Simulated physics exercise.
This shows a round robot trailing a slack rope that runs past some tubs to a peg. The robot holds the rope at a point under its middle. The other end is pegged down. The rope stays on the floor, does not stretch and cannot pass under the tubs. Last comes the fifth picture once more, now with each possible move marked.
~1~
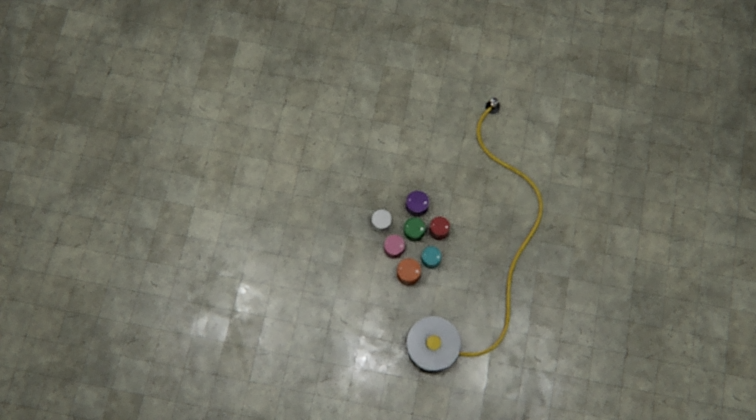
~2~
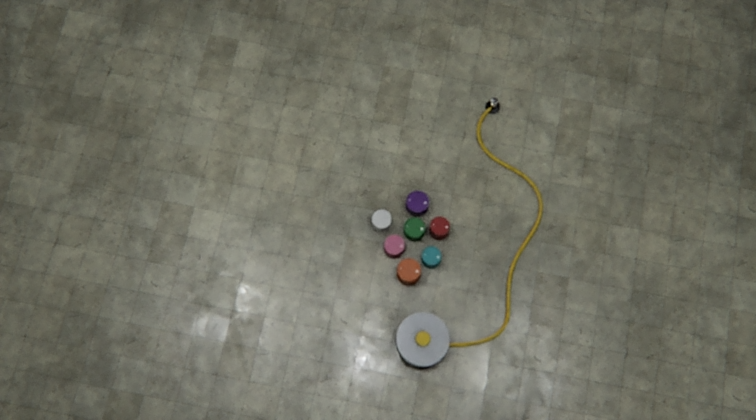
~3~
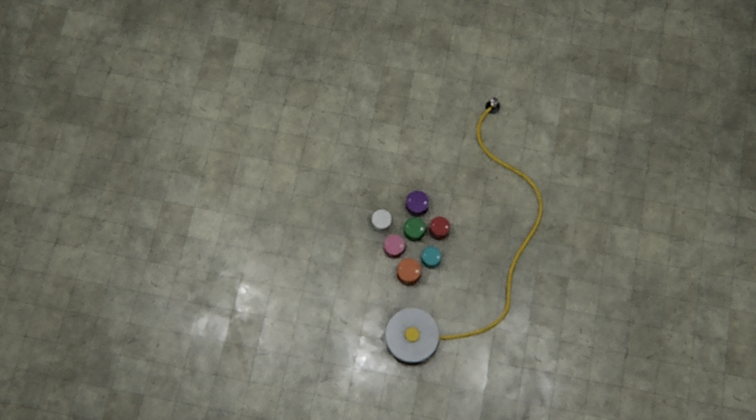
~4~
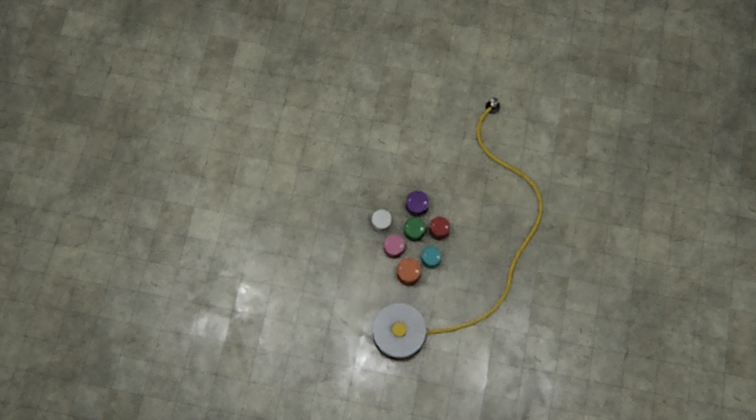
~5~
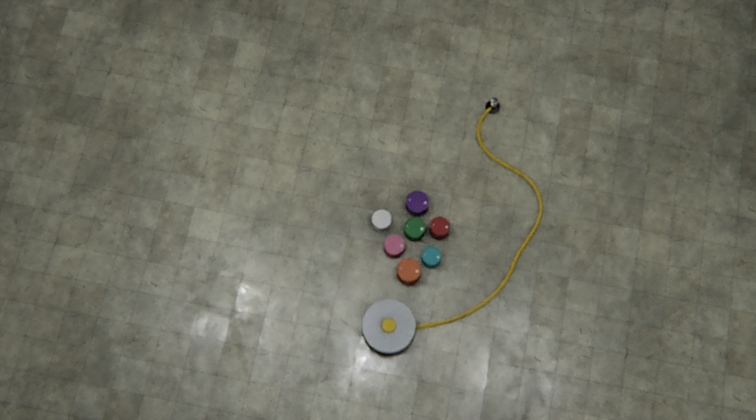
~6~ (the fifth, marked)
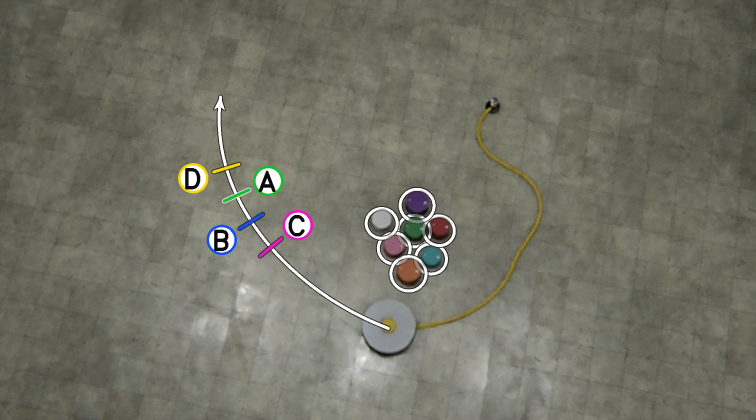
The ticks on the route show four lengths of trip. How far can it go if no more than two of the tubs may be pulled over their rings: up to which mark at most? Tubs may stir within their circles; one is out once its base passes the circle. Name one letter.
Up to mark C.
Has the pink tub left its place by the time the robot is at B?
Yes.
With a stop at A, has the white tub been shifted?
Yes.
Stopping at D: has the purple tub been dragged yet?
By then, yes.
On the marked copy, A at (237, 195); B at (251, 221); C at (271, 247); D at (226, 168); the route from (389, 328) via (261, 235) to (221, 97).
Following C. Soon after the start, robot (341, 304).
Later, robot (300, 275).
In the end, robot (270, 245); orange tub (407, 267); none over the rings.
As for the rest, A has seven over the rings; B has five over the rings; D has seven over the rings.
